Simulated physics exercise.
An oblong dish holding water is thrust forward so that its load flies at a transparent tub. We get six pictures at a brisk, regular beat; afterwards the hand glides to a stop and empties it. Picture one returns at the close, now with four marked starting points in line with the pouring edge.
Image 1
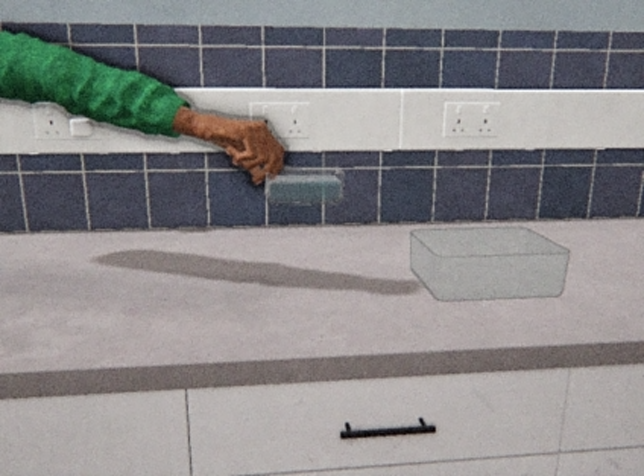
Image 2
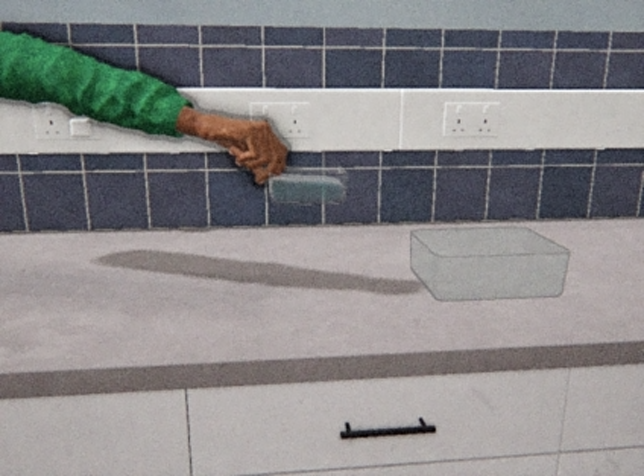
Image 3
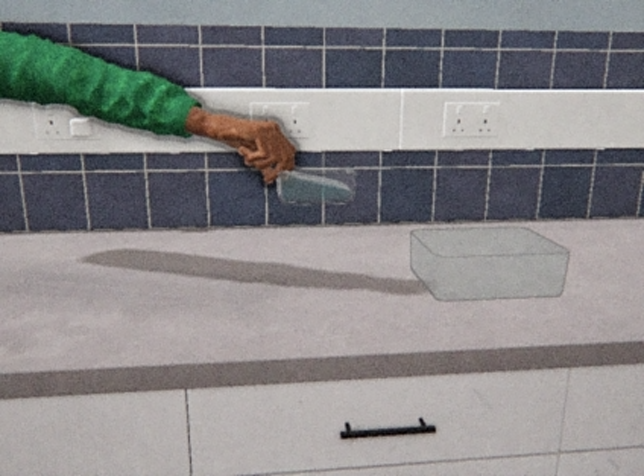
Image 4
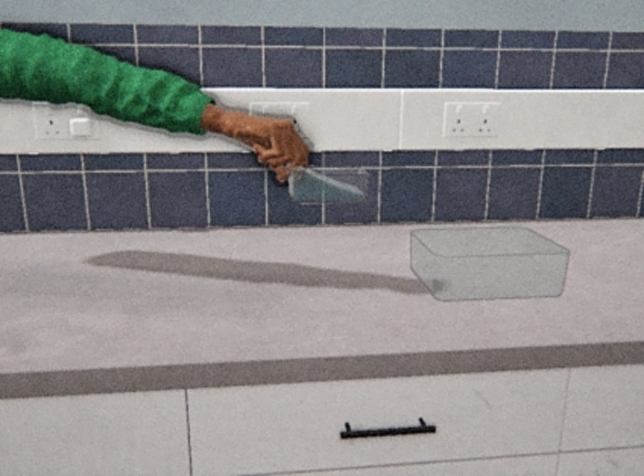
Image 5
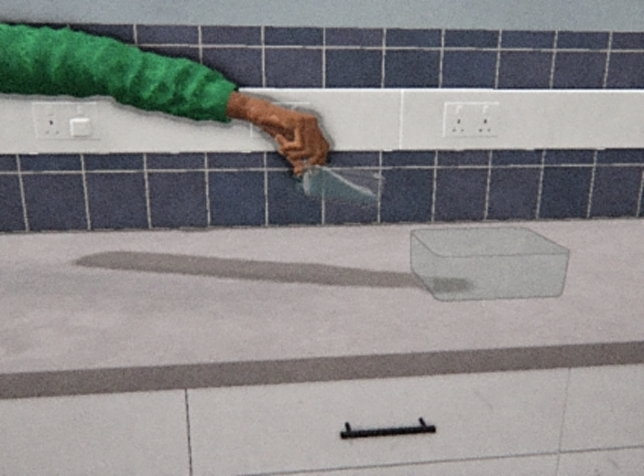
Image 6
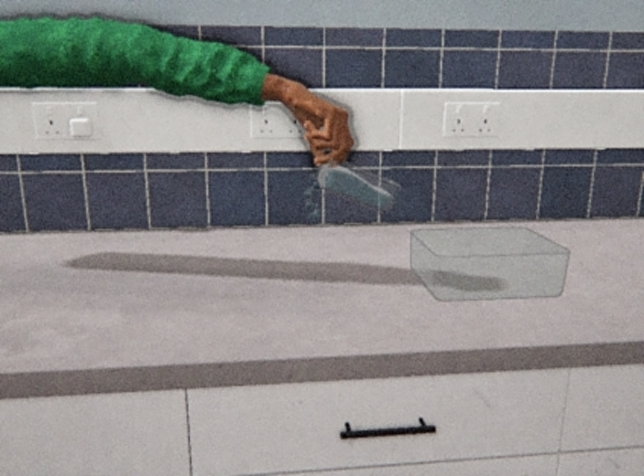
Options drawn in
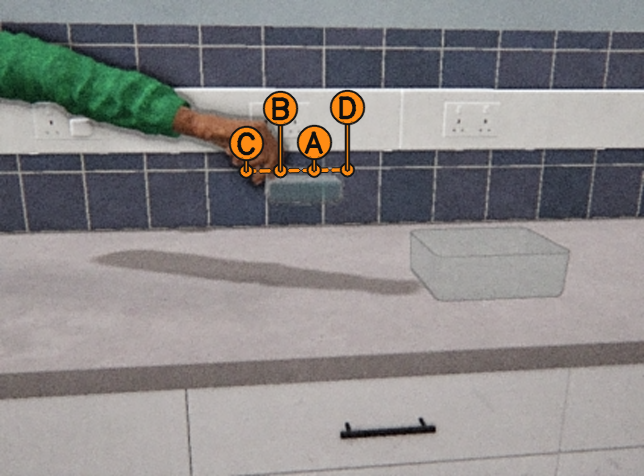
A green-sleeved arm moves a small clear dish rightward, then tilts it near a transparent tub.
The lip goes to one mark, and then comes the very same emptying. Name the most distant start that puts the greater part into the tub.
Take A.
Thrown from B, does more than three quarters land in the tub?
No, it does not.
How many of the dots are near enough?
Two of the four.
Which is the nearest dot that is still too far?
That would be B.
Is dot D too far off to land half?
No, not at all.
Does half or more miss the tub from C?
Yes.
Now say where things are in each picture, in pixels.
Upright, lip at (339, 169); tub from (432, 300) to (561, 295); nothing has left yet.
Upright, lip at (342, 169); nothing has left yet.
Upright, lip at (350, 169); nothing has left yet.
Upright, lip at (363, 170); water is over the rim, down to (288, 172).
Tipped about 9°, lip at (379, 175); water is over the rim, down to (300, 187).
Tipped about 22°, lip at (395, 183); water is over the rim, down to (313, 217).
On the marked copy, A at (314, 170); B at (280, 170); C at (246, 171); D at (347, 169).
If A is chosen, about 67 % lands in the tub, 26 % falls short and 7 % goes beside or beyond.
If B is chosen, about 32 % lands in the tub, 61 % falls short and 6 % goes beside or beyond.
If C is chosen, about 0 % lands in the tub, 97 % falls short and 3 % goes beside or beyond.
If D is chosen, about 75 % lands in the tub, 15 % falls short and 9 % goes beside or beyond.
